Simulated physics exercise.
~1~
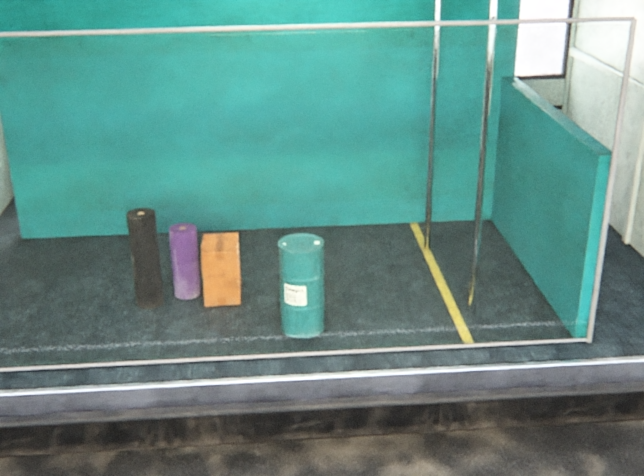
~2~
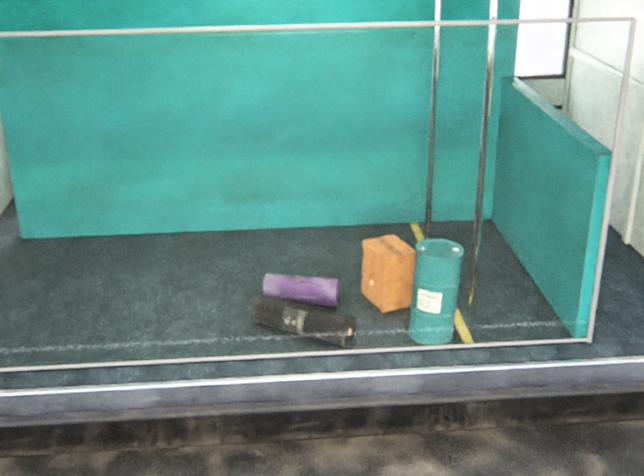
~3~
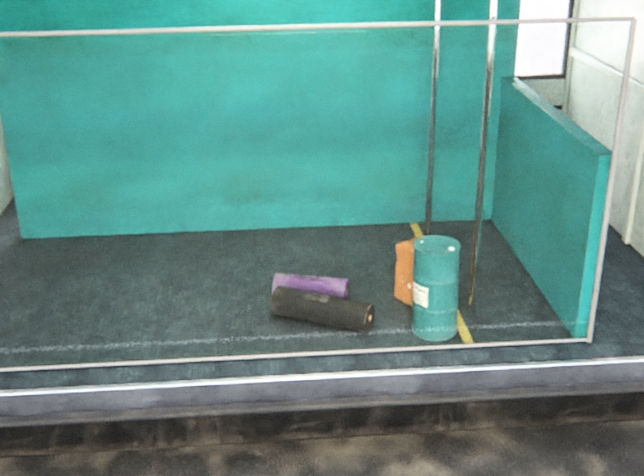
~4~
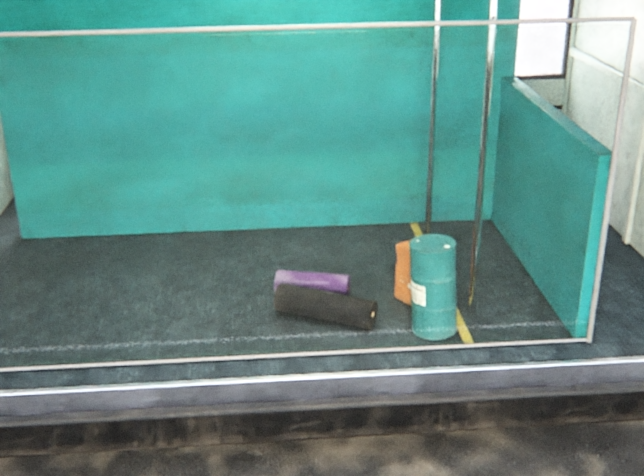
A teal drum and orange pack slide right, stopping upright, while two rolls topple over.
